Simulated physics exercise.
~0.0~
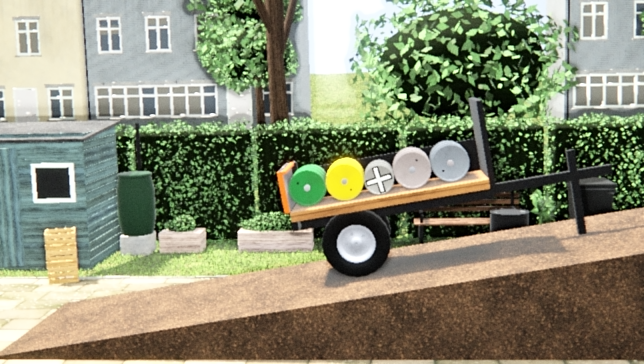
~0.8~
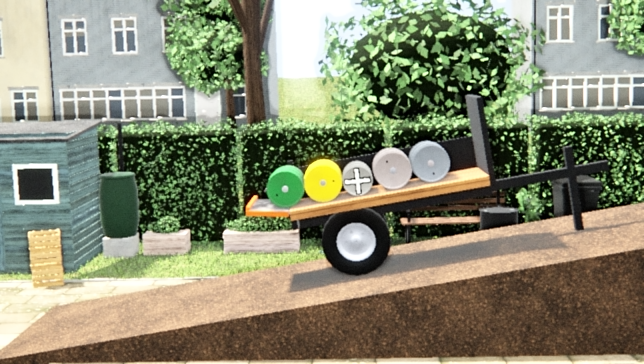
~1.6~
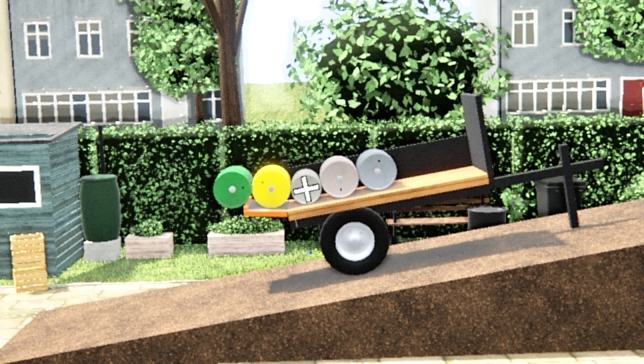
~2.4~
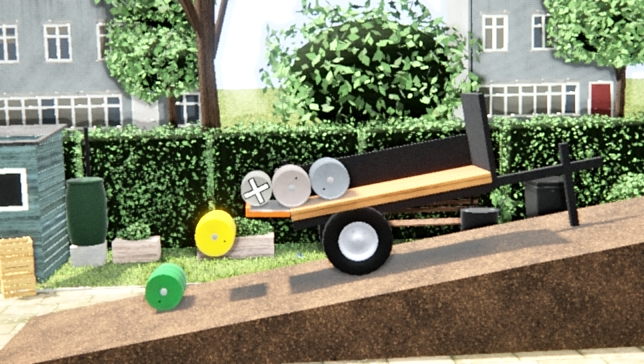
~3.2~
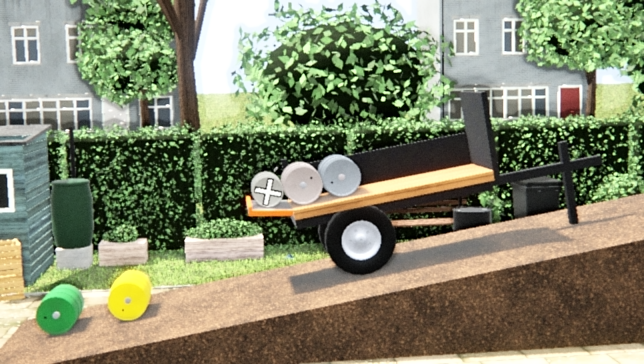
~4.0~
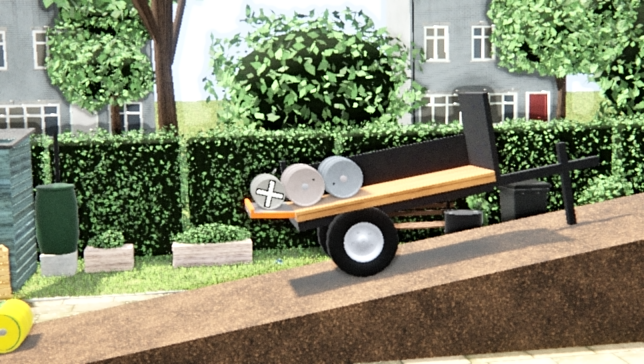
A flatbed trailer stands nose-up on a brown dirt ramp, seen from the side, with a shed at left and a hedge, trees and grey houses behind. Five round kegs sit end-on in a row on its wooden bed, green at the left, then yellow, one with a white cross, and two plain greyish ones. The orange tailgate drops open and the row rolls left. Green falls off the back first, then yellow, and both roll down the ramp toward the left edge. The crossed keg and the two plain ones stop at the tailgate end and stay aboard.
